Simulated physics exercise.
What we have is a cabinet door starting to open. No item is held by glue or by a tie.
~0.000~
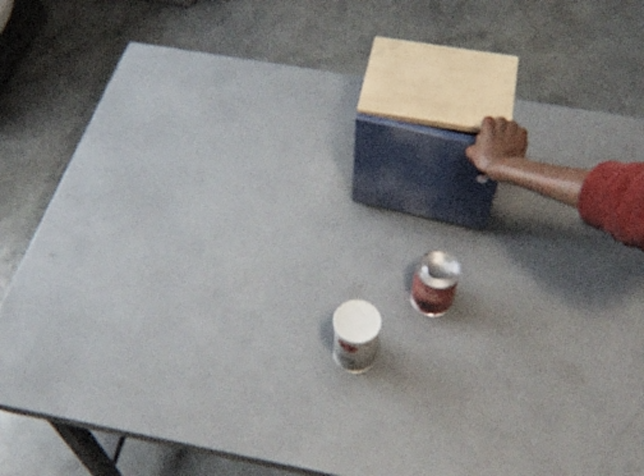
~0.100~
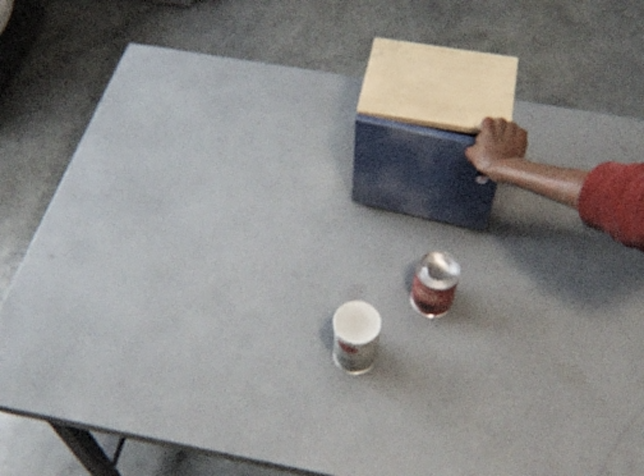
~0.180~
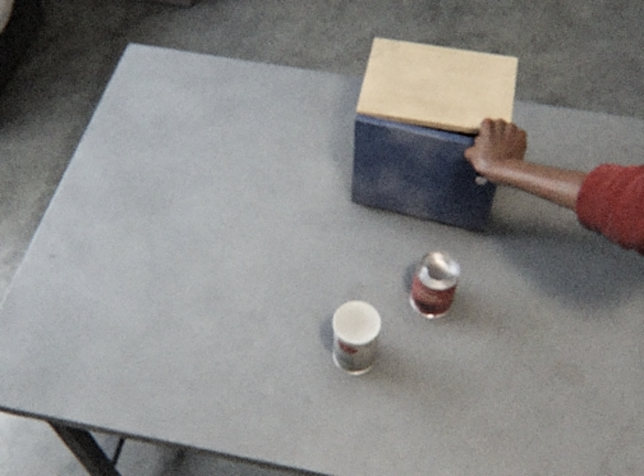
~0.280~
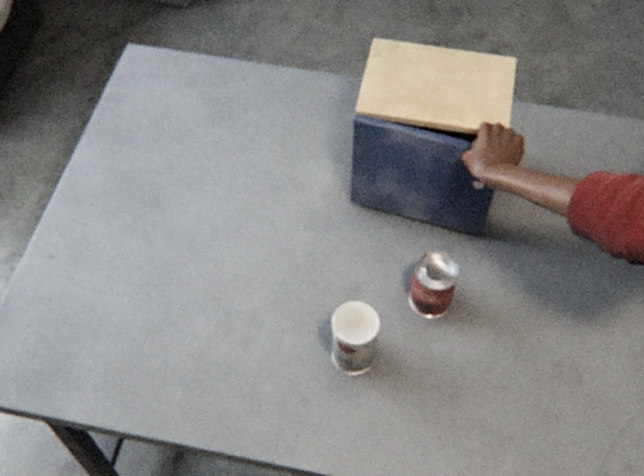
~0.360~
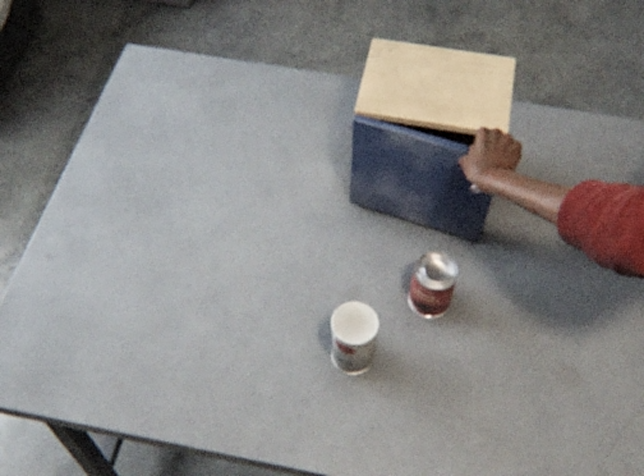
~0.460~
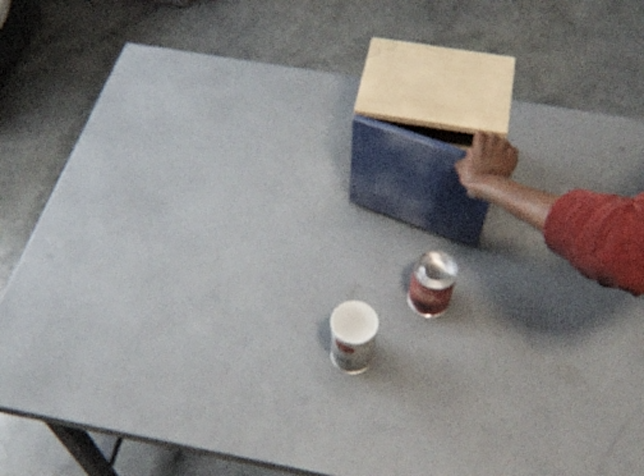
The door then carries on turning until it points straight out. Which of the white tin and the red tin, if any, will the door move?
The white tin is displaced, the red tin is displaced.
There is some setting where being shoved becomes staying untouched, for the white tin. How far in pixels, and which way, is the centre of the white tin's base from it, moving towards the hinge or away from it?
Shift: 24 px, direction down.
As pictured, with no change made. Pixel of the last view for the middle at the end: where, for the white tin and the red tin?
In the last picture, the white tin sits at (328, 363) while the red tin sits at (353, 331).
Around 1.76 s, door 56° open; white tin at rest near (354, 339); red tin travelled about its own width near (390, 310).
Around 2.16 s, door 69° open; white tin travelled a little near (335, 354); red tin travelled well along near (362, 324).
Finally (4.1 s), the white tin gets shoved, near (328, 363); the red tin gets shoved, near (353, 331).
